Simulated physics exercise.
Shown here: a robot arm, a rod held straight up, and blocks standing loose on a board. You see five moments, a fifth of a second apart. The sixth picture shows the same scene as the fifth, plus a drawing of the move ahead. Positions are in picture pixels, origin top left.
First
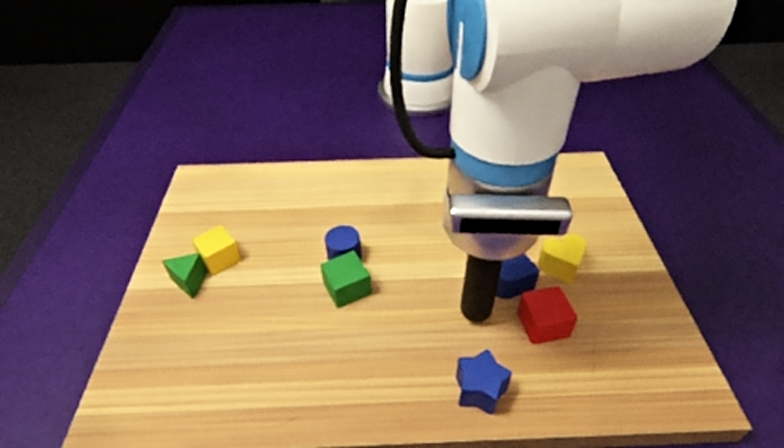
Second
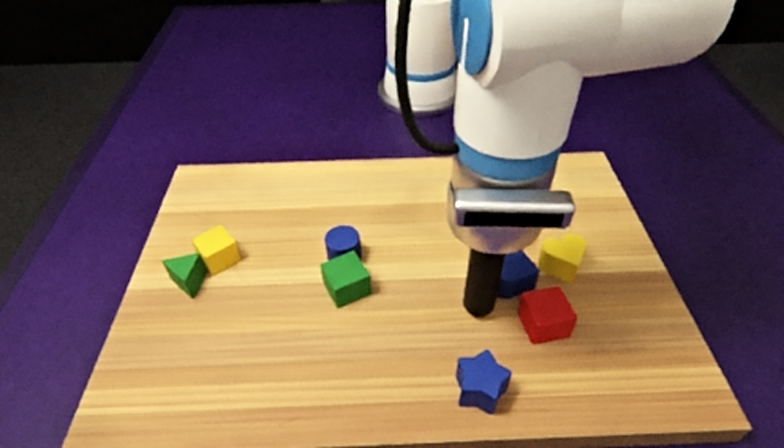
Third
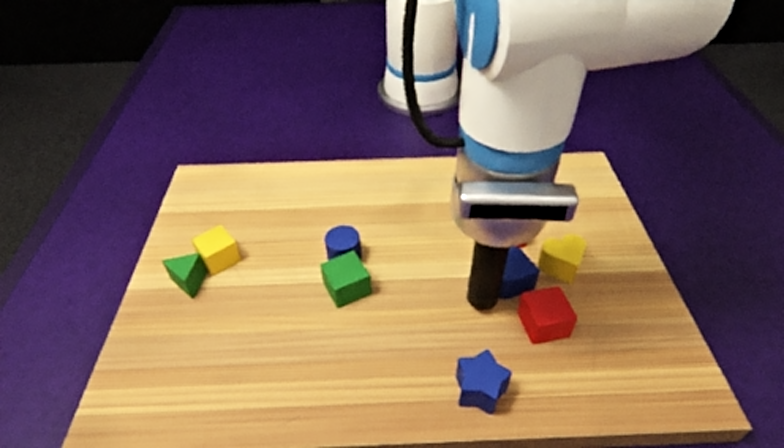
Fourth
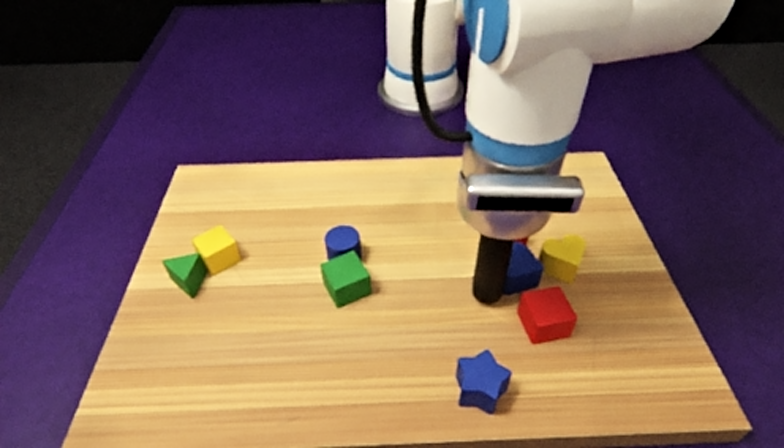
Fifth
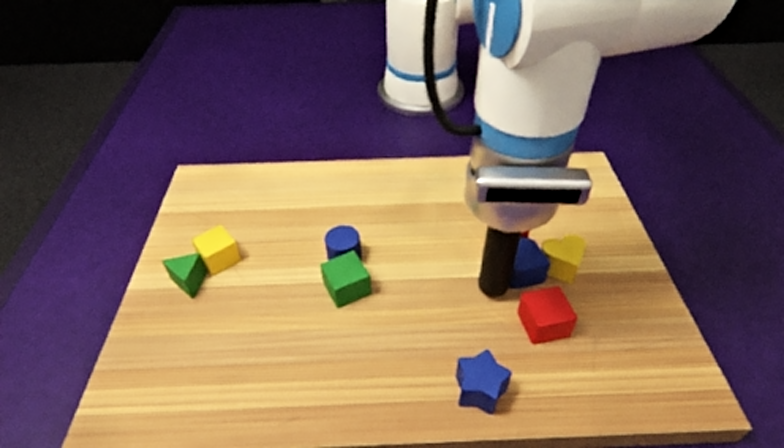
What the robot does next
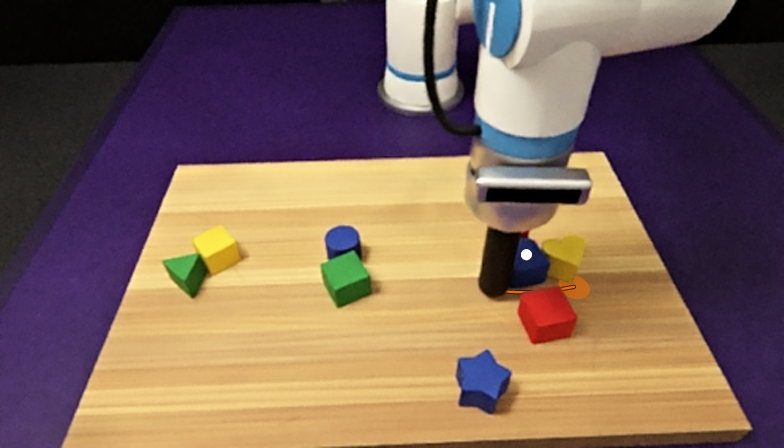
A white robot arm with blue bands holds a black rod upright over a light wooden board on a purple surface, seen from above at a fixed angle. Yellow and green blocks sit at left, a blue cylinder and green cube near the middle, a blue star in front, and red, blue and yellow blocks at right. The rod slides slightly right and away, nudging the blue block a little rightward.
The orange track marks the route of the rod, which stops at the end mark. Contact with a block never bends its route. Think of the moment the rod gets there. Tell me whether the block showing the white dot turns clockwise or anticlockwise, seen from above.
If we look at it from overhead, the block showing the white dot pivots counter-clockwise.
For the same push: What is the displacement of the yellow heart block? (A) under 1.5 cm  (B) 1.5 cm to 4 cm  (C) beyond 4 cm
Option B.
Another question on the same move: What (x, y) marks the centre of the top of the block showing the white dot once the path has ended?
At roughly (550, 243).
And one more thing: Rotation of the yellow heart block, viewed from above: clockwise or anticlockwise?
Rotation: Clockwise.
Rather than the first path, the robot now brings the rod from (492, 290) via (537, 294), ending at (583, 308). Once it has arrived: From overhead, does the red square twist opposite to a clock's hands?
No, that is not how it ends up.
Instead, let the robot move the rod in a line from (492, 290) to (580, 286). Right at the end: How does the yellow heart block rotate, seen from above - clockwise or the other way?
From the top, the block rotates clockwise.
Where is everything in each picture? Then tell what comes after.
Lower end of the rod (476, 310), tops of blocks, blue heart block (515, 264), red square (549, 305), yellow heart block (566, 248), in the first frame.
Rod (479, 305), blocks as before, in the second frame.
Rod (482, 299), blocks as before, in the third frame.
Rod (487, 292), blue heart block (519, 260), in the fourth frame.
Rod (493, 286), blue heart block (526, 255), red square (549, 305), yellow heart block (566, 248), in the fifth frame.
The drawn path runs from (492, 290) through (520, 292) and (548, 291) to (574, 287); the dot is on the blue heart block.
What follows on the original path. Halfway along, rod (537, 287); blue heart block (545, 246), turned 65° anticlockwise; yellow heart block (580, 237), turned 45° clockwise.
At the end, rod (576, 282); blue heart block (550, 243), turned 100° anticlockwise; red square not moved; yellow heart block (581, 236), turned 40° clockwise.
